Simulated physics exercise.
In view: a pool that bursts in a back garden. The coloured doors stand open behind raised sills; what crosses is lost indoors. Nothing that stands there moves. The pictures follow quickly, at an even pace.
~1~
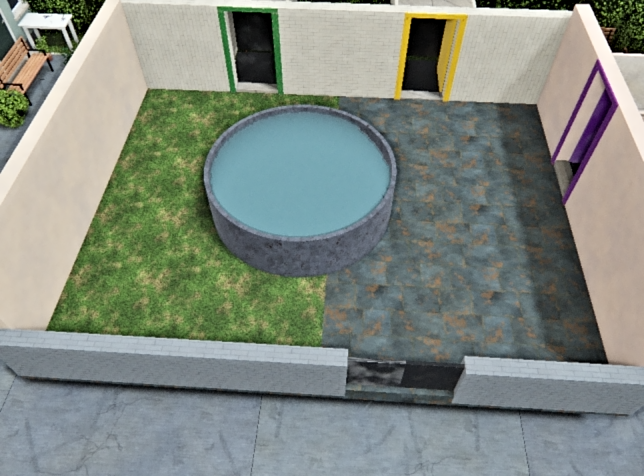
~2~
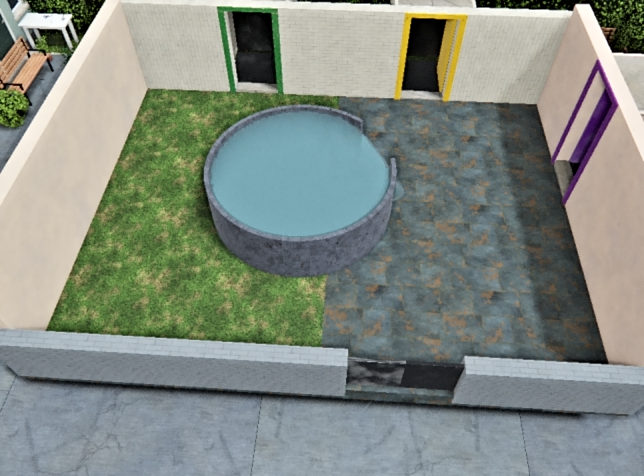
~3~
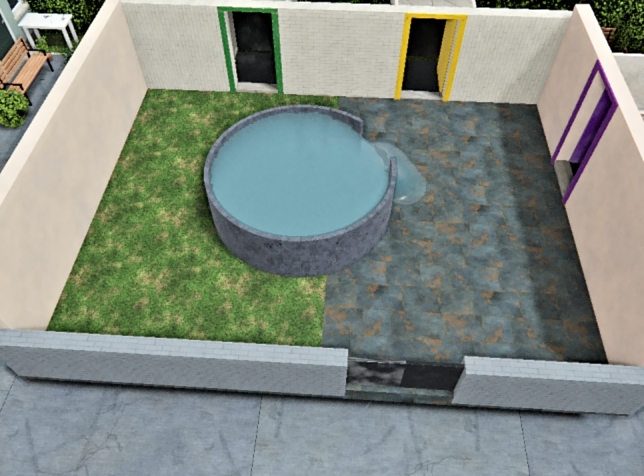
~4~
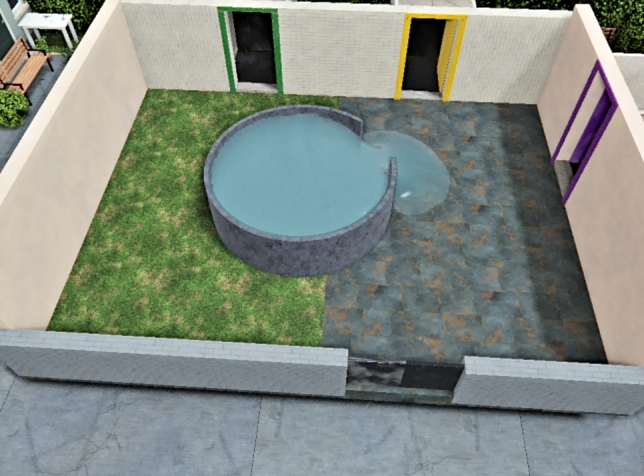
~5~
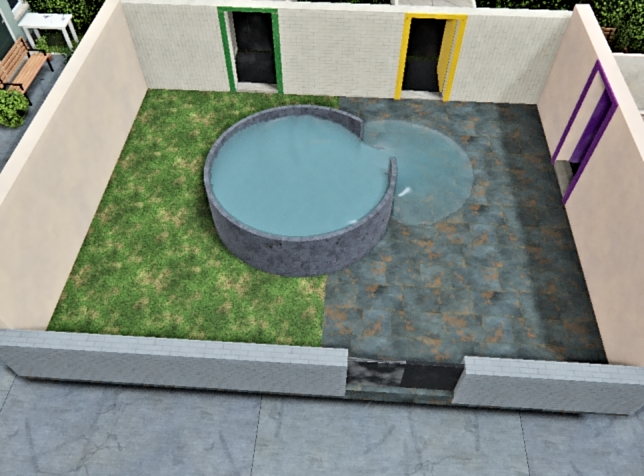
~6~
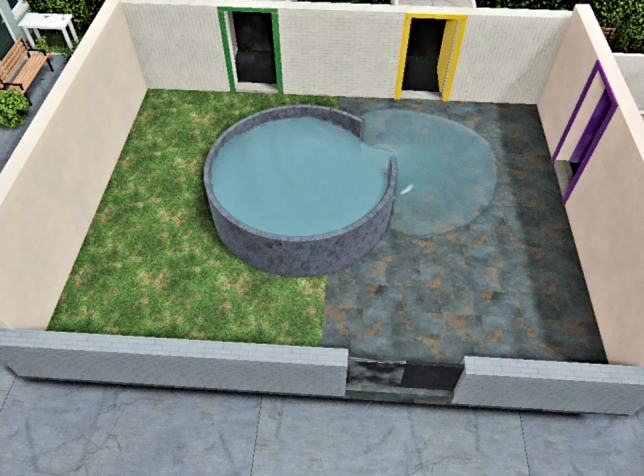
We see a round stone pool full of water in a walled yard of grass and paving, then a gap opens in its right side and water pours out, spreading rightward across the dark paving in a widening sheet.
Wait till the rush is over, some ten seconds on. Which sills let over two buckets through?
One by one: The purple door lets in a lot; the yellow door lets in a lot; the green door admits no more than that.
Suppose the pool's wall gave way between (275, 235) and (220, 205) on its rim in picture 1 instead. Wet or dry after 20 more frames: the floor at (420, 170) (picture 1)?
Verdict: Not flooded.
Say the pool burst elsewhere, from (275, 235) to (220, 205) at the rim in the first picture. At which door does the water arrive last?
The door marked yellow.
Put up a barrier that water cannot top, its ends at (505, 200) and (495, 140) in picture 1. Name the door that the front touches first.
That is the one in yellow.
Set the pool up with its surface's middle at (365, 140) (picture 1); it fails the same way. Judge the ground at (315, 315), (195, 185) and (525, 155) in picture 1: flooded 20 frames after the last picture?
One after the other: Dry, dry, covered.
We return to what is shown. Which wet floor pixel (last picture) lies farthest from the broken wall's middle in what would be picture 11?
Near (531, 106).
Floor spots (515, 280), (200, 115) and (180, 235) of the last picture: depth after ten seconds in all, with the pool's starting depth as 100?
About 6, 2 and 4 per cent.
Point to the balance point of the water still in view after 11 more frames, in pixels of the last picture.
I would point to (353, 187).
A moment on, water covers 30 % of the floor; the purple door under two buckets in, the yellow door over two buckets in, the green door not reached.
Next, water covers 30 % of the floor; the purple door far over two buckets in, the yellow door far over two buckets in, the green door not reached.
Then, water covers 40 % of the floor; the purple door far over two buckets in, the yellow door far over two buckets in, the green door not reached.
Later, water covers 55 % of the floor; the purple door far over two buckets in, the yellow door far over two buckets in, the green door wet at the sill, nothing in.
In the end, water covers 85 % of the floor; the purple door far over two buckets in, the yellow door far over two buckets in, the green door wet at the sill, nothing in.
